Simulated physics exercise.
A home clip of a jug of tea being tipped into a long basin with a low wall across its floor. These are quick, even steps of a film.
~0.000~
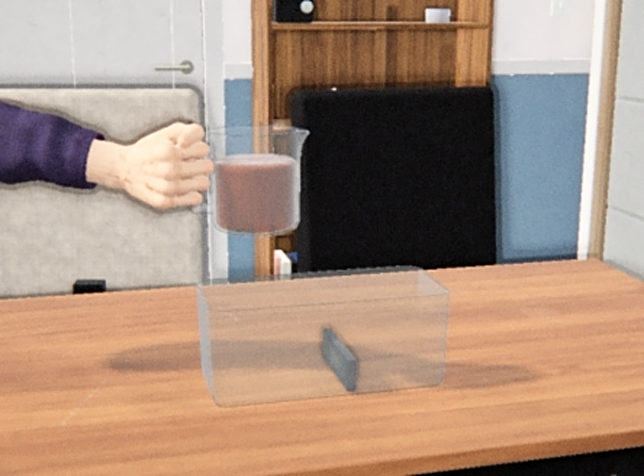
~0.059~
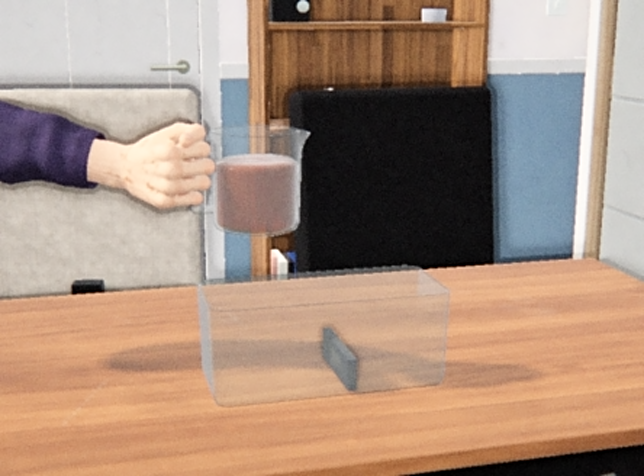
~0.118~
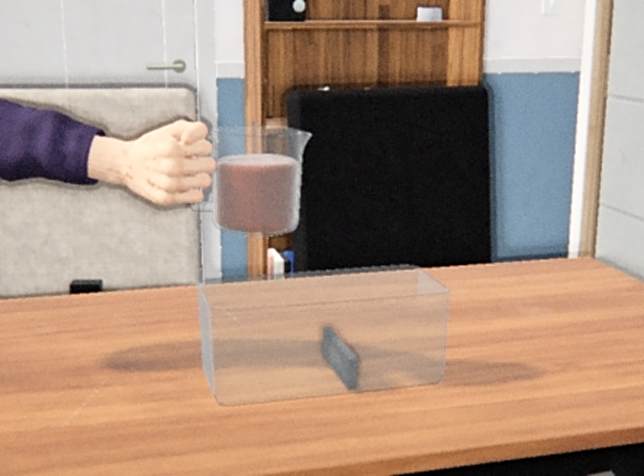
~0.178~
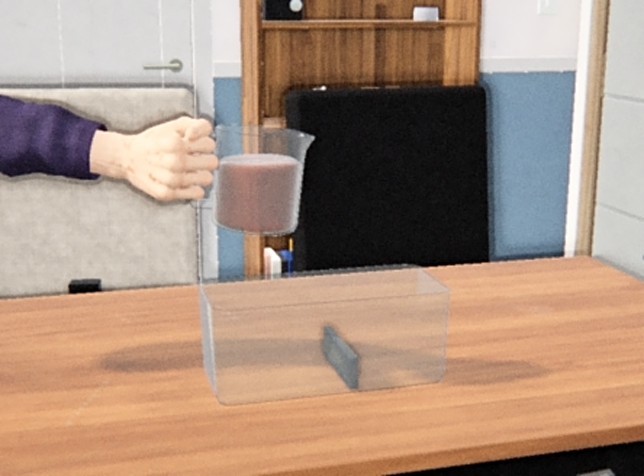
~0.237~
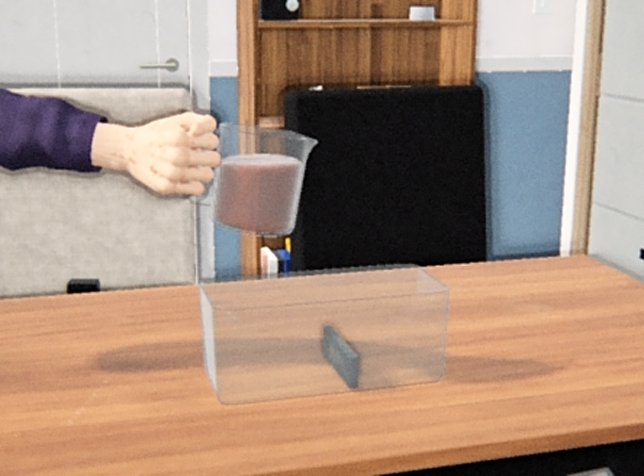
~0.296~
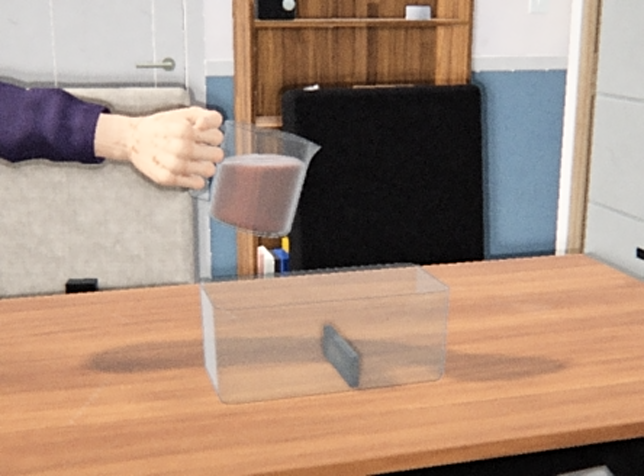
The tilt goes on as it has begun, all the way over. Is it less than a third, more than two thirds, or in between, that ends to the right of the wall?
It comes to over two thirds.
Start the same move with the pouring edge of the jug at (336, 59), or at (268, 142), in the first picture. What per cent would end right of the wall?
First some 60, then 15 per cent.
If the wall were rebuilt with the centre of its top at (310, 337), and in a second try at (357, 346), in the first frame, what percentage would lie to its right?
About 95 and 55 per cent.
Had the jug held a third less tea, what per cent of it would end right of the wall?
Close to 70 per cent.
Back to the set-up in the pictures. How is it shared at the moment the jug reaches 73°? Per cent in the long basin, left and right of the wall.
The left part 0 per cent, the right part 0.
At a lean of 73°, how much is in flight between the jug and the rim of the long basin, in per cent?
Some 15 per cent.
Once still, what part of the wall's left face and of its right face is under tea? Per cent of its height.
Near 20 on the left, 80 on the right.
A moment on, the jug is tipped part way and 83 per cent is still to pour, 0 is left of the wall and 2 right of it.
Next, the jug is tipped right over and 18 per cent is still to pour, 4 is left of the wall and 63 right of it.
Then the jug is tipped right over and 0 per cent is still to pour, 22 is left of the wall and 77 right of it.
Later the jug is tipped right over and 0 per cent is still to pour, 22 is left of the wall and 77 right of it.
In the end 22 per cent lies left of the wall, 77 right of it and 1 outside.
